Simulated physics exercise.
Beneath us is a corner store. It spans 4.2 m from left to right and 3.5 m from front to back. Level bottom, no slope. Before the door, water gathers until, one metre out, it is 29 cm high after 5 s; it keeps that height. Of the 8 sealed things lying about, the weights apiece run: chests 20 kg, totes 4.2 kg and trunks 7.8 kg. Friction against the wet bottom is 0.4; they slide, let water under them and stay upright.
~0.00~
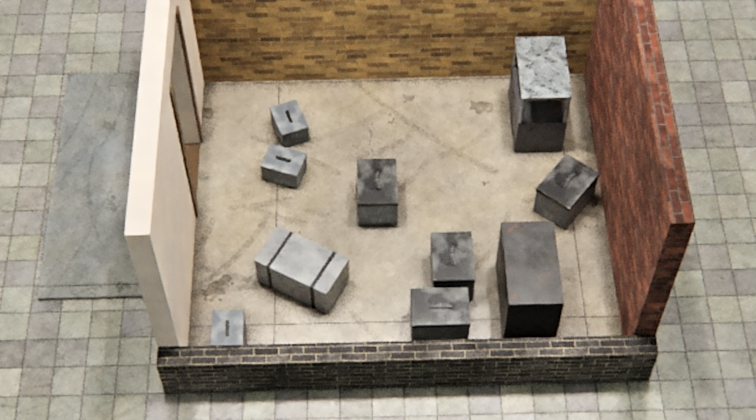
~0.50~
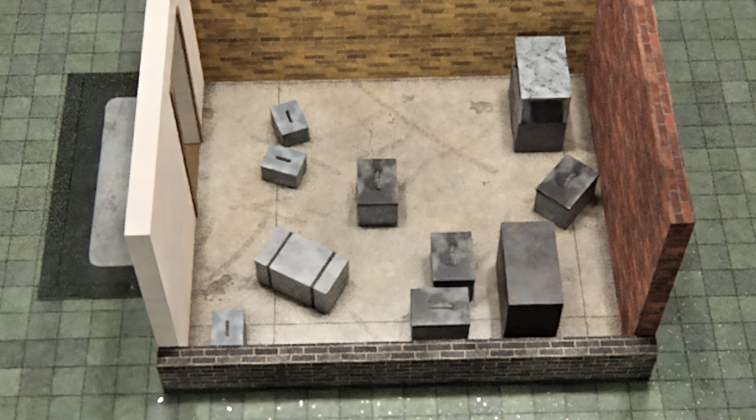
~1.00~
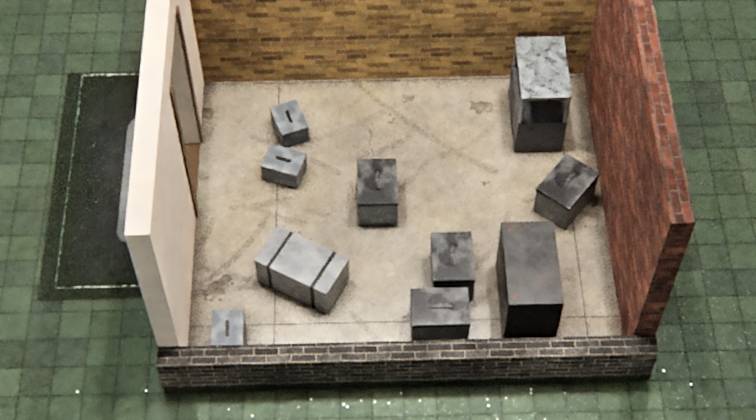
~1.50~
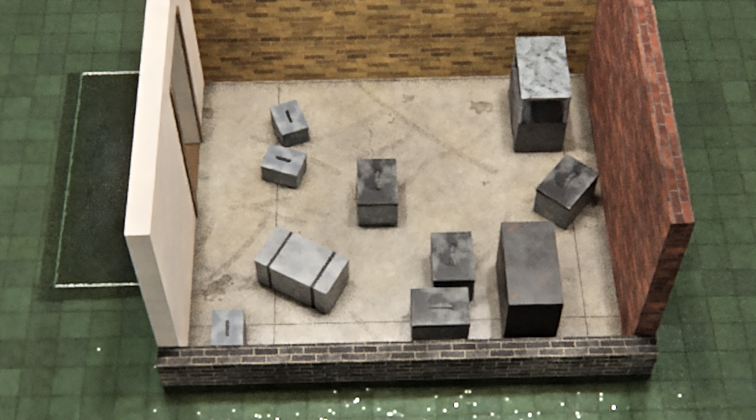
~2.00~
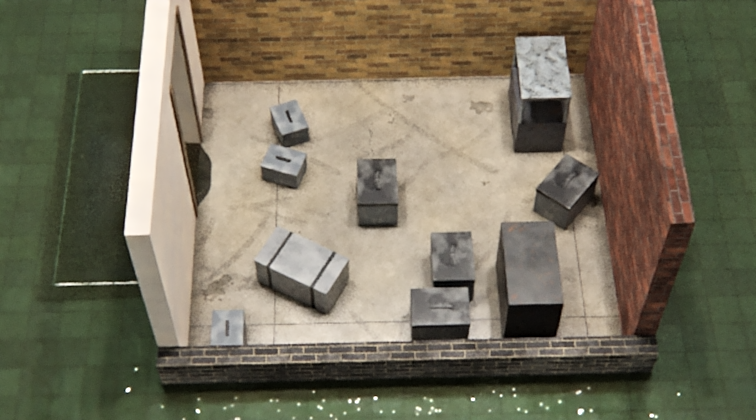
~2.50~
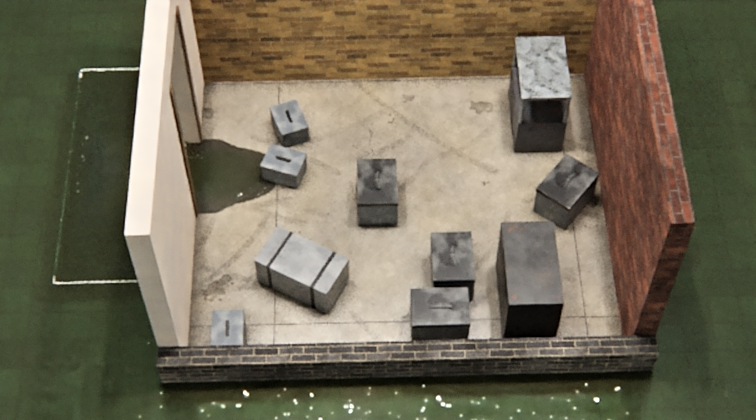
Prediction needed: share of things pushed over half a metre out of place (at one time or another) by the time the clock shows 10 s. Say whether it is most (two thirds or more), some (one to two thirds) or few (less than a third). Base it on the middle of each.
Most.
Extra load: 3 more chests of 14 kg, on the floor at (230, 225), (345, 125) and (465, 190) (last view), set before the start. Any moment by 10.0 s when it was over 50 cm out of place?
In order: Below the mark, above the mark, above the mark.
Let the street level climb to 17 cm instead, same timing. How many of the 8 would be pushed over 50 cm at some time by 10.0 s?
The count would be 2.
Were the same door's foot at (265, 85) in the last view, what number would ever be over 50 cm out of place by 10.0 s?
Result: 6 of them.
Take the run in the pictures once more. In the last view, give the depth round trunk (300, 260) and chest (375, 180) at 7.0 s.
First roughly 4 cm, second roughly 7 cm.
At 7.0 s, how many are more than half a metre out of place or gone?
I get 3.
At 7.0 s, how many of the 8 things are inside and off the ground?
3.
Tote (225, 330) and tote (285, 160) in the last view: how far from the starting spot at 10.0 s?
In that order: 140 cm, 300 cm.
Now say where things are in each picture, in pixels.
In the first frame, a chest at (440, 306) rests on the ground; a tote at (227, 328) rests on the ground; water covers 0.0 m2; 0 of 8 have shifted.
In the second frame, a chest at (440, 306), on the bottom; a tote at (227, 328), on the bottom; water covers 0.0 m2; 0 of 8 have shifted.
In the third frame, a chest at (440, 306), on the bottom; a tote at (227, 328) rests on the ground; 0.0 m2 under water; 0 of 8 have shifted.
In the fourth frame, a chest at (440, 306), on the bottom; a tote at (227, 328), on the bottom; 0.0 m2 under water; 0 of 8 have shifted.
In the fifth frame, a chest at (440, 306) rests on the ground; a tote at (227, 328), on the bottom; 0.1 m2 under water; 0 of 8 have shifted.
In the sixth frame, a chest at (440, 306), on the bottom; a tote at (227, 328) rests on the ground; 0.5 m2 under water; 0 of 8 have shifted.
After 3.5 s 1 of 8 are over 50 cm from their spots; 0 afloat.
After 4.5 s 2 of 8 are over 50 cm from their spots; 0 afloat.
After 7.0 s 3 of 8 are over 50 cm from their spots; 3 afloat.
After 10.0 s 6 of 8 are over 50 cm from their spots, and 6 have been at some point; 7 afloat.
